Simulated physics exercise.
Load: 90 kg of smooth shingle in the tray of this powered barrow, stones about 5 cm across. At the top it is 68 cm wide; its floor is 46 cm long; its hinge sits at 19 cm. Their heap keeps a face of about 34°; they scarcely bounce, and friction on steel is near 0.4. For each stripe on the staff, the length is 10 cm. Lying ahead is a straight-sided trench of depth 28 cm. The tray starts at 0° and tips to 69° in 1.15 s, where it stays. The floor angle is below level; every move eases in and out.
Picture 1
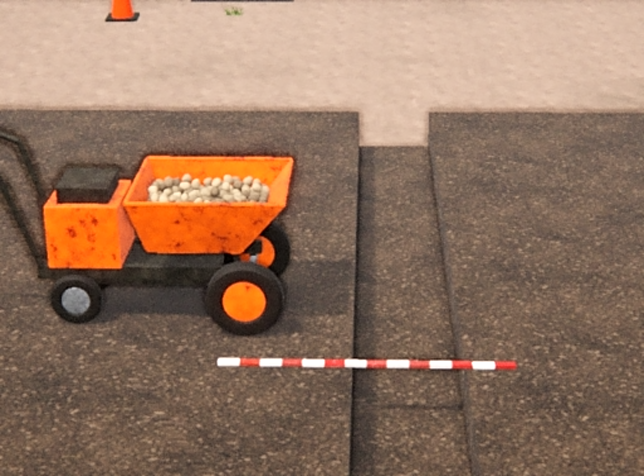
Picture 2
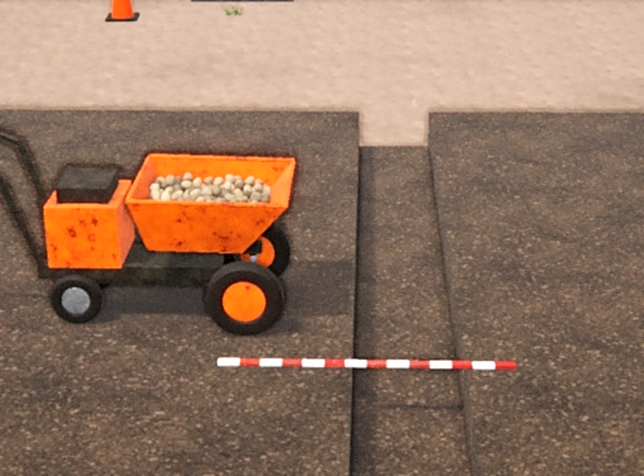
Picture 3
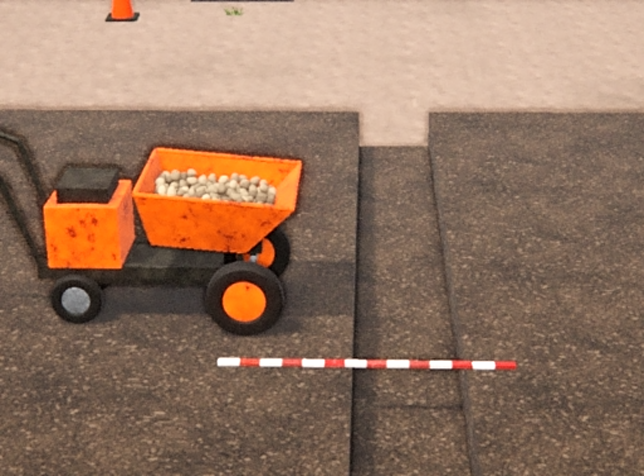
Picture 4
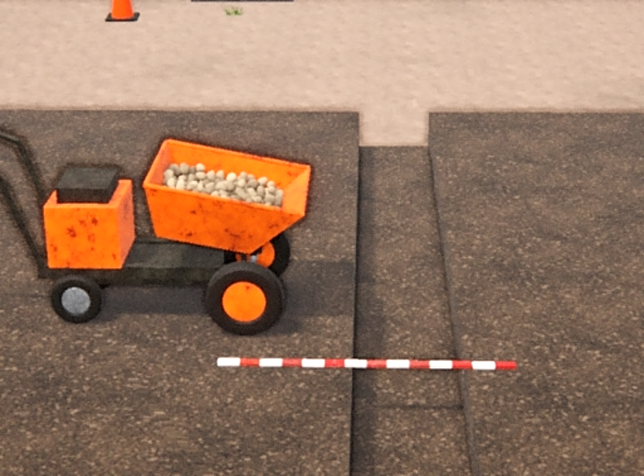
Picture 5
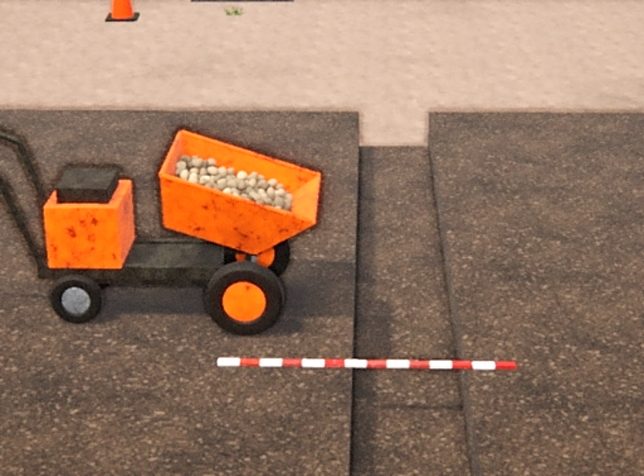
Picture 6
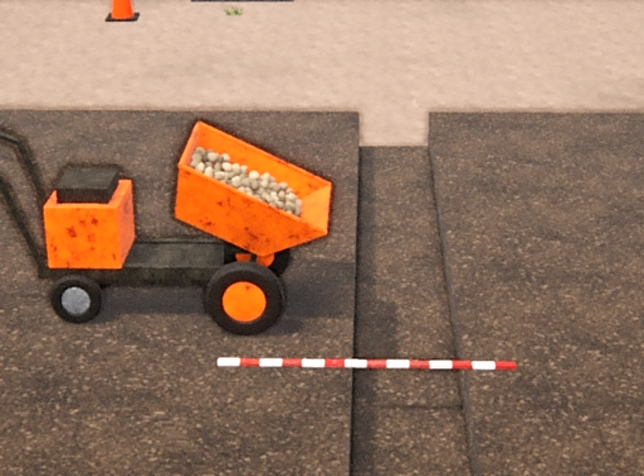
At the start, a small orange dumper sits beside a trench, its level tray holding pale stones above a red and white staff. The tray then begins tilting, its left end rising and its right end dipping, until it slopes clearly rightward with the stones still inside and the wheels unmoved.
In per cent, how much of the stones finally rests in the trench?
Roughly 100 per cent of them.
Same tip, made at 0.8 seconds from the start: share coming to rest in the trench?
100 %.
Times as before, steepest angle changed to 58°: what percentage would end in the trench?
It would be close to 90 percent.
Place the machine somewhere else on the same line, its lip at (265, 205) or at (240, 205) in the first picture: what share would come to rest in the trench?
First place roughly 100%, second roughly 80%.
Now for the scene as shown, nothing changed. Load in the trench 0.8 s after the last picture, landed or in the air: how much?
Some 40 per cent.
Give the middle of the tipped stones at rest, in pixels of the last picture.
Somewhere around (415, 350) in the last picture.
Then, 0.4 s after the last picture the floor is at 58°, 100 % in the tray; the foremost stones are at (347, 258).
Then, 0.8 s after the last picture the floor is at 69°, 58 % in the tray, 42 % in the trench; the foremost stones are at (439, 351).
Then, 1.1 s after the last picture the floor is at 69°, 18 % in the tray, 82 % in the trench; the foremost stones are at (453, 355).
Then, 3.1 s after the last picture the floor is at 69°, 0 % in the tray, 100 % in the trench; the foremost stones are at (453, 353).
